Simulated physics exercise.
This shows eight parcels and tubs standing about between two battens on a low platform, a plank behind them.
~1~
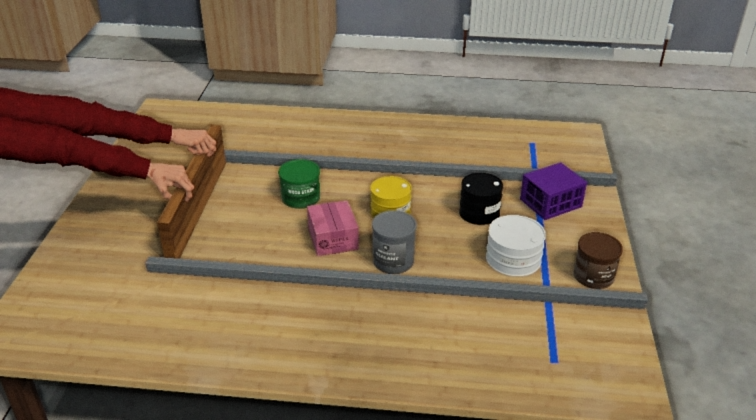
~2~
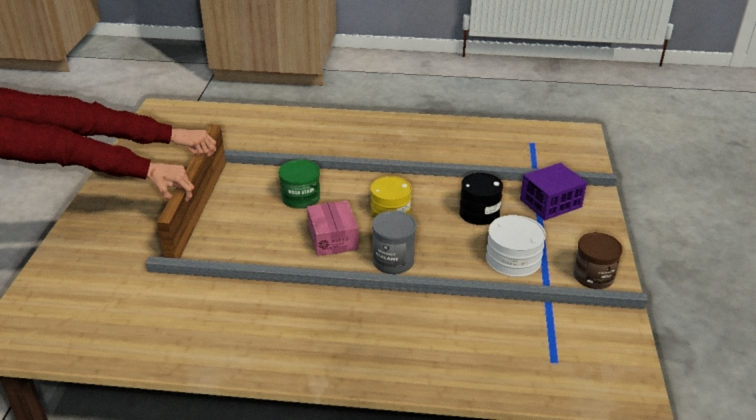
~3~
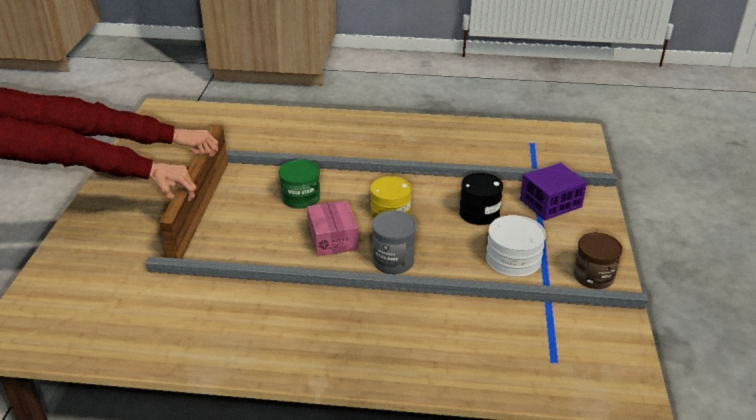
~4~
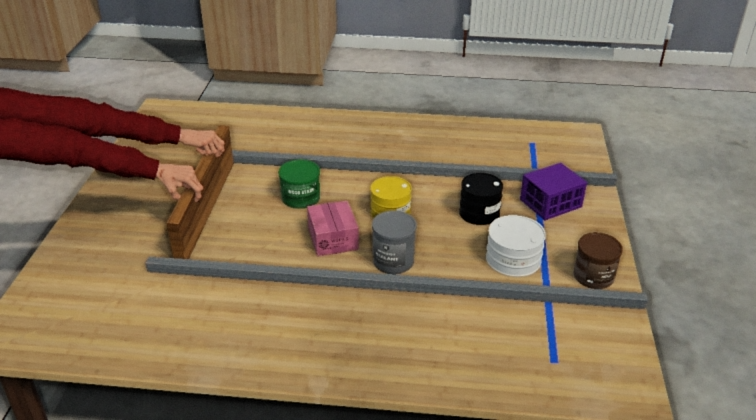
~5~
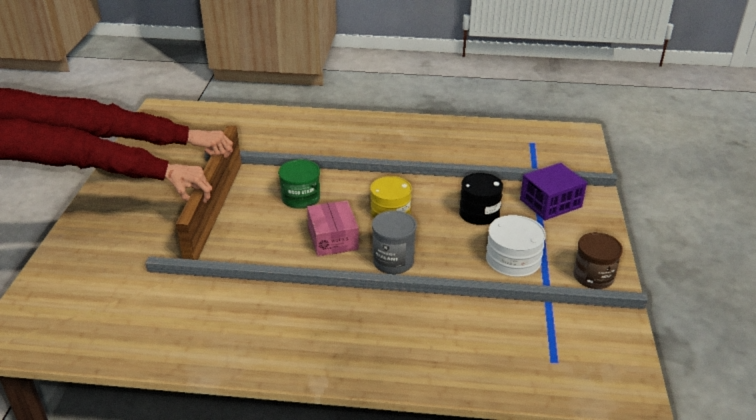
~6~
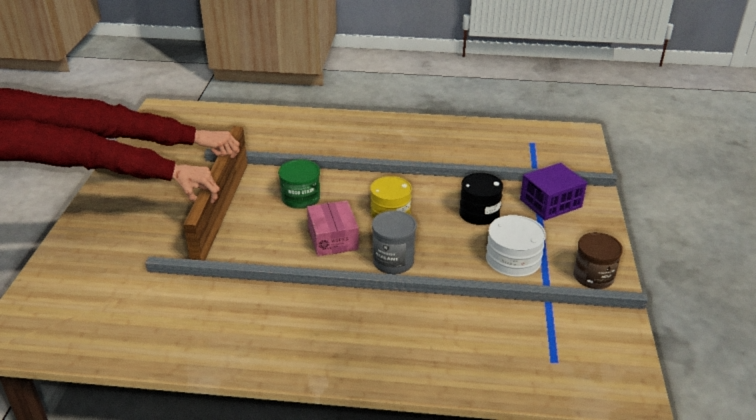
In this clip, two hands in red sleeves slide a wooden plank slowly a short way right between two grey battens on a wooden surface, while the colourful tubs, pink box and purple crate ahead of it stay still.
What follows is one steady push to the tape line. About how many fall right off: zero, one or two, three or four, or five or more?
As it turns out, the number that fall off is one or two.
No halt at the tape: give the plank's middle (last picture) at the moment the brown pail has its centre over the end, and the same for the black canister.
At (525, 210) for the brown pail; at (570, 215) for the black canister.
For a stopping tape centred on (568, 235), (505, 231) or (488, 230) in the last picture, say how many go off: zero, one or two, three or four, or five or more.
In that order: Either three or four; not one; zero.
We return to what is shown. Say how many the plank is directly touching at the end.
It touches 3.
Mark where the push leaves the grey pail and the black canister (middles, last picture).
About (617, 267), and the other about (599, 211).
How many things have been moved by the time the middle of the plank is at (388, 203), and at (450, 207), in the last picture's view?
First 4, then 6.
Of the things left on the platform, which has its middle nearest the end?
The white canister.
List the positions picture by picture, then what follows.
Brown pail (597, 261); purple crate (553, 191); white canister (515, 245); plank (195, 190); tape (541, 233), in the first picture.
Purple crate (553, 191); green pail (300, 184), in the second picture.
White canister (515, 245); yellow canister (391, 200), in the third picture.
Brown pail (597, 261); plank (203, 190), in the fourth picture.
Purple crate (553, 191); grey pail (394, 243), in the fifth picture.
Brown pail (597, 261); purple crate (553, 191); white canister (515, 245); plank (219, 191); tape (541, 233), in the sixth picture.
Soon after, none off yet; brown pail at rest near (597, 261); purple crate at rest near (553, 191); white canister at rest near (515, 245).
In the end, the number that fall off is one or two; gone, brown pail.
